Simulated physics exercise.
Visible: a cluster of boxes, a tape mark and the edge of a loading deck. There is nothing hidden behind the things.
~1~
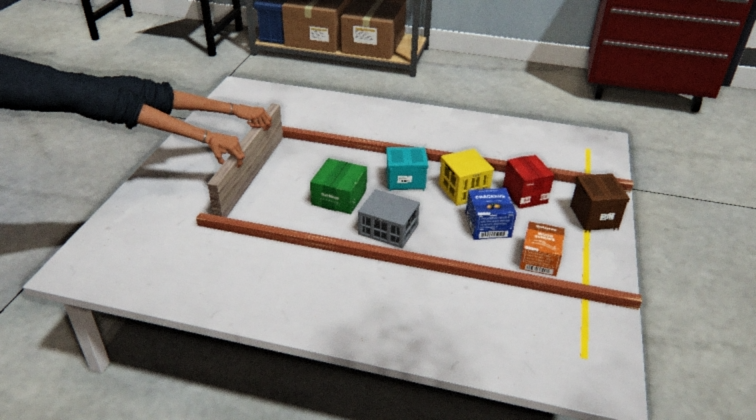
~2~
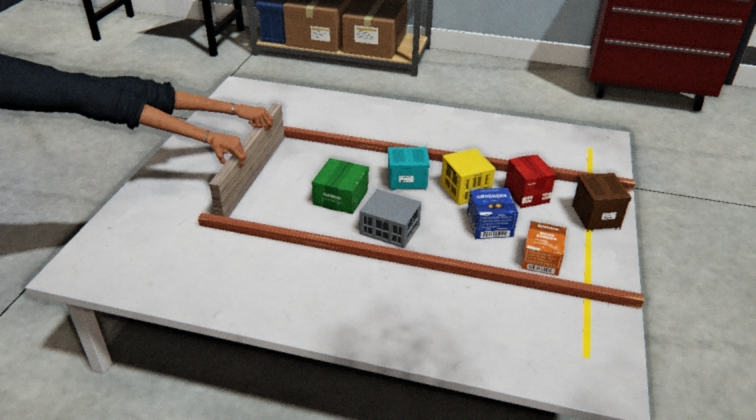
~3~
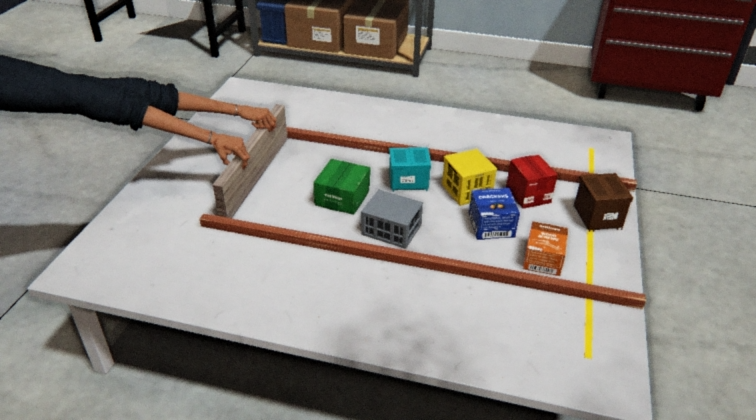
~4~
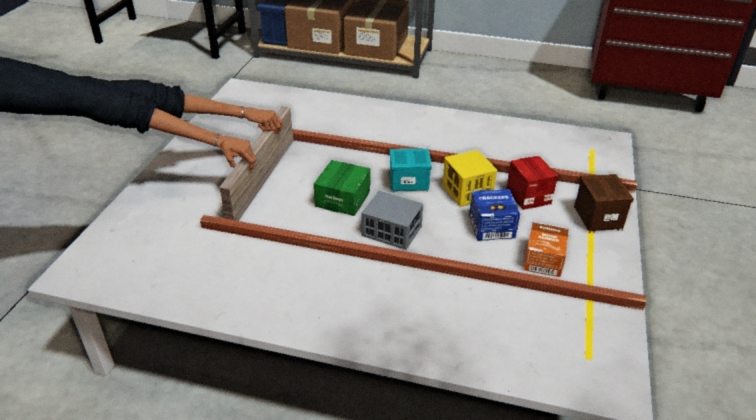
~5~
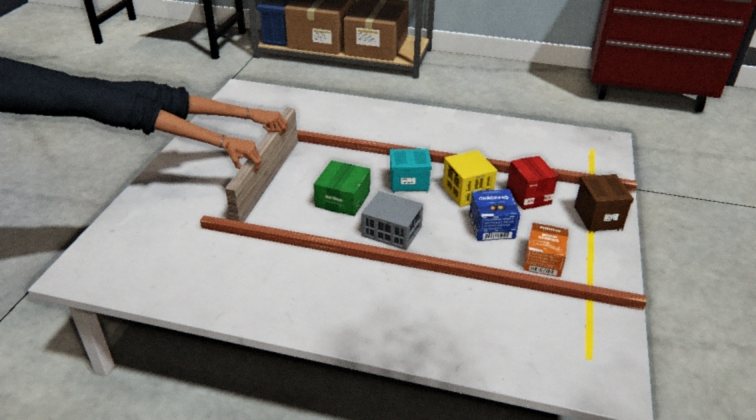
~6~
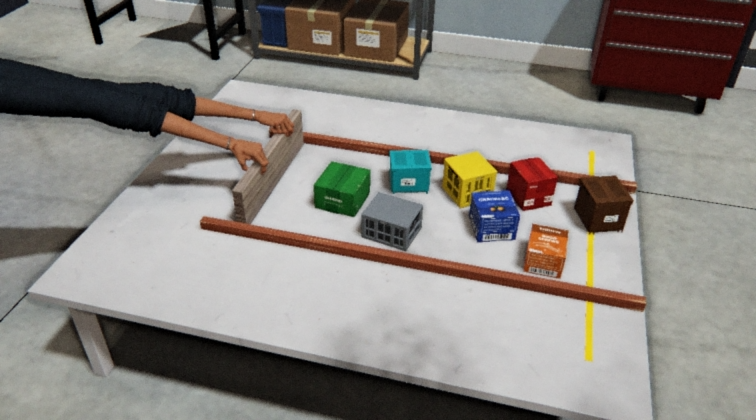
In the video, two hands hold a wooden plank upright on a white table and slide it slightly right between two rails, toward a cluster of colorful boxes near a yellow line, while the boxes stay essentially still.
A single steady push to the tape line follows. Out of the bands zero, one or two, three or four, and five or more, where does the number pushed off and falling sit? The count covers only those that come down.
I expect at least five to drop off the edge.
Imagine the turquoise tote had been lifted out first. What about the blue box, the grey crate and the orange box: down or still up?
Outcome: The blue box goes off, the grey crate holds its spot, the orange box goes off.
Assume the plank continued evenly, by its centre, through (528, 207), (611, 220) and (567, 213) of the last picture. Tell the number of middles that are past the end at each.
In order of the places given, that's 1, 5 and 2.
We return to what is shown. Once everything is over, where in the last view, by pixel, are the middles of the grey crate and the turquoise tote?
Okay, so first (615, 268), and next (611, 194).
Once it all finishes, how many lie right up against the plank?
Looks like 3 of them, all told.
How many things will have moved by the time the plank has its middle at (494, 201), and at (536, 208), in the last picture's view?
First position 8; second position 8.
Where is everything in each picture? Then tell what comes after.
Brown tote (598, 203); orange box (542, 248); red box (528, 181); plank (249, 159); tape (587, 234), in the first frame.
Orange box (544, 248); plank (251, 159), in the second frame.
Red box (531, 181); green box (342, 186), in the third frame.
Brown tote (602, 203); blue box (494, 215), in the fourth frame.
Orange box (546, 250); grey crate (392, 220), in the fifth frame.
Brown tote (602, 205); orange box (546, 251); red box (531, 184); plank (272, 165); tape (591, 236), in the sixth frame.
A little later, none off yet; brown tote at rest near (602, 205); orange box at rest near (546, 251); red box at rest near (531, 184).
Next, none off yet; brown tote shifted a little near (614, 208); orange box shifted a little near (571, 260); red box shifted about its own width near (572, 192).
When it is over, the number that fall off is five or more; down, yellow crate, blue box, red box, orange box and brown tote.
